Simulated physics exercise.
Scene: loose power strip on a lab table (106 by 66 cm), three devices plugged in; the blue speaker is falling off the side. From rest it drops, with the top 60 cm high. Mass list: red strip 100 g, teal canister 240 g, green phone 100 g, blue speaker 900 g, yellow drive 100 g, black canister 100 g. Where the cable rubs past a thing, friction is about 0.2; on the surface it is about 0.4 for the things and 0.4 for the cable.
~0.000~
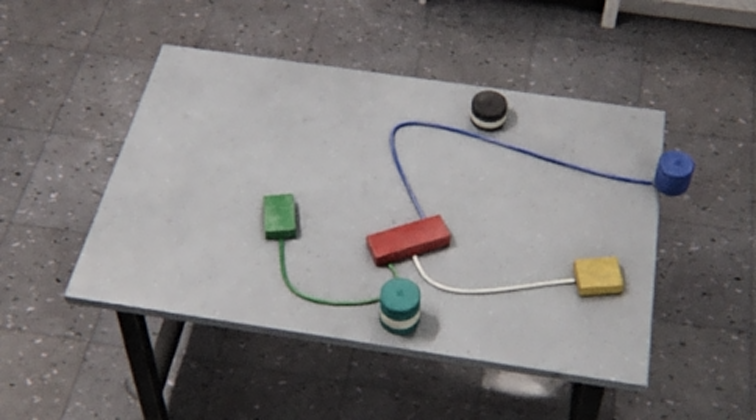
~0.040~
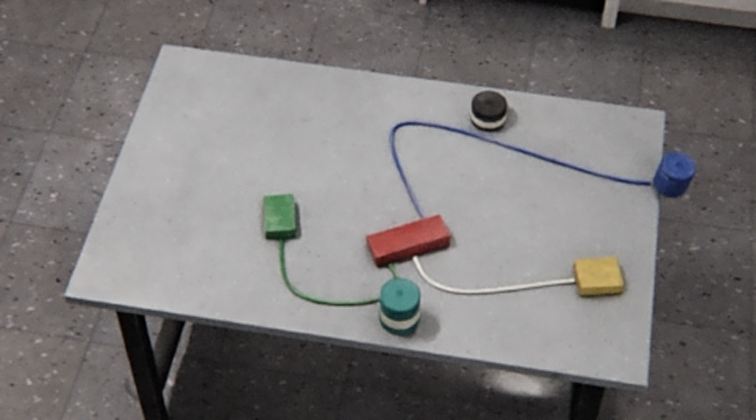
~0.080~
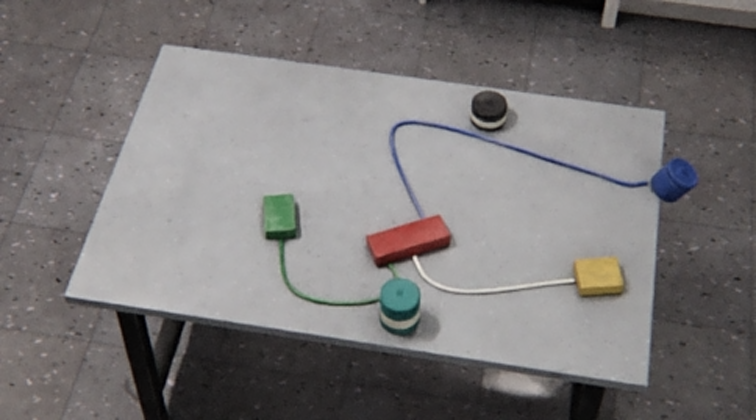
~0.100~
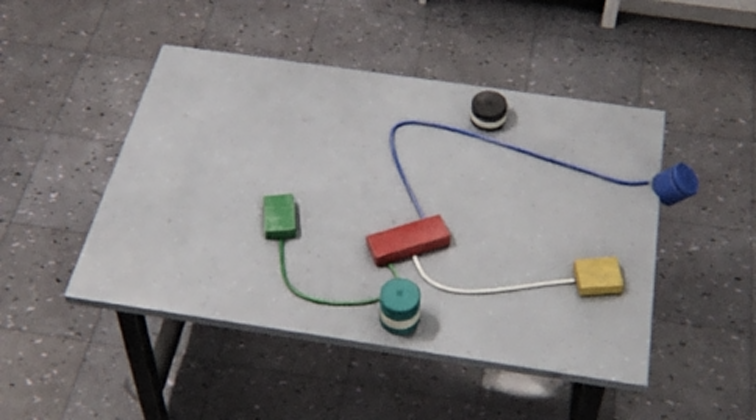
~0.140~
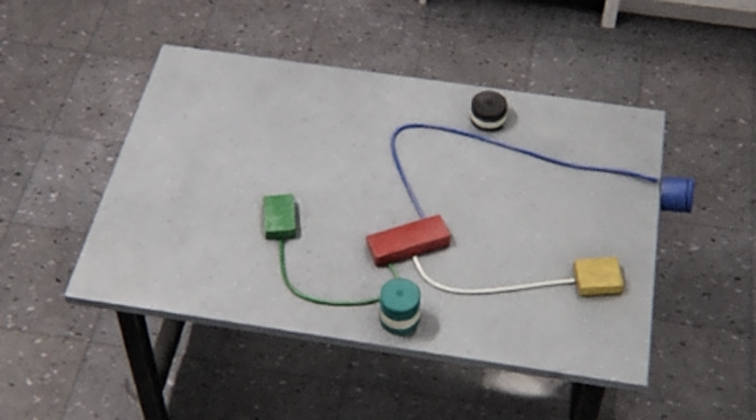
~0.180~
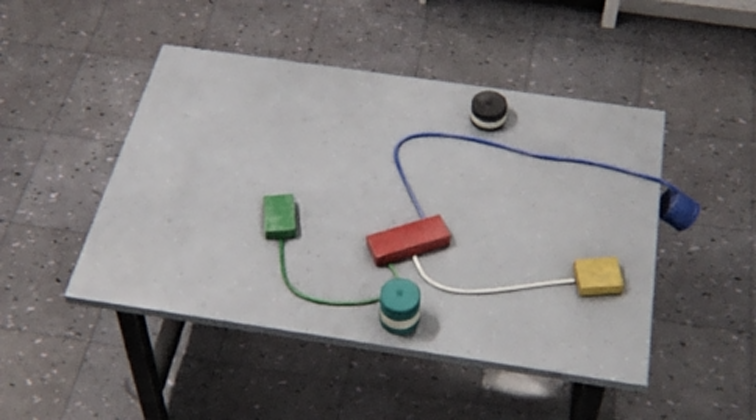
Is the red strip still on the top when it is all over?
Yes, it stays up.
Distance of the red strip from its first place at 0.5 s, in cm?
Shift: Approx. 28 cm.
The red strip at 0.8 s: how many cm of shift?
Shift reading: Approx. 42 cm.
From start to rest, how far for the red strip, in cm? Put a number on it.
It ends up some 46 cm from the start.
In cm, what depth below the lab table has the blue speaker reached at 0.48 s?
I'd put it at about 55 centimetres under.
After 0.5 s, the strip's end of the blue cable at (582, 212); red strip 29 cm off its start, green phone 7 cm off its start, blue speaker over the edge.
After 0.8 s, the strip's end of the blue cable at (638, 198); red strip 42 cm off its start, green phone 54 cm off its start, blue speaker over the edge.
After 1.1 s, the strip's end of the blue cable at (653, 197); red strip 45 cm off its start at (629, 174), green phone 56 cm off its start at (574, 218), blue speaker over the edge.
After 1.4 s, the strip's end of the blue cable at (653, 197); red strip 45 cm off its start, green phone 56 cm off its start, blue speaker over the edge.
After 2.6 s, the strip's end of the blue cable at (653, 197); red strip 45 cm off its start at (629, 174), green phone 56 cm off its start at (574, 218), blue speaker over the edge.
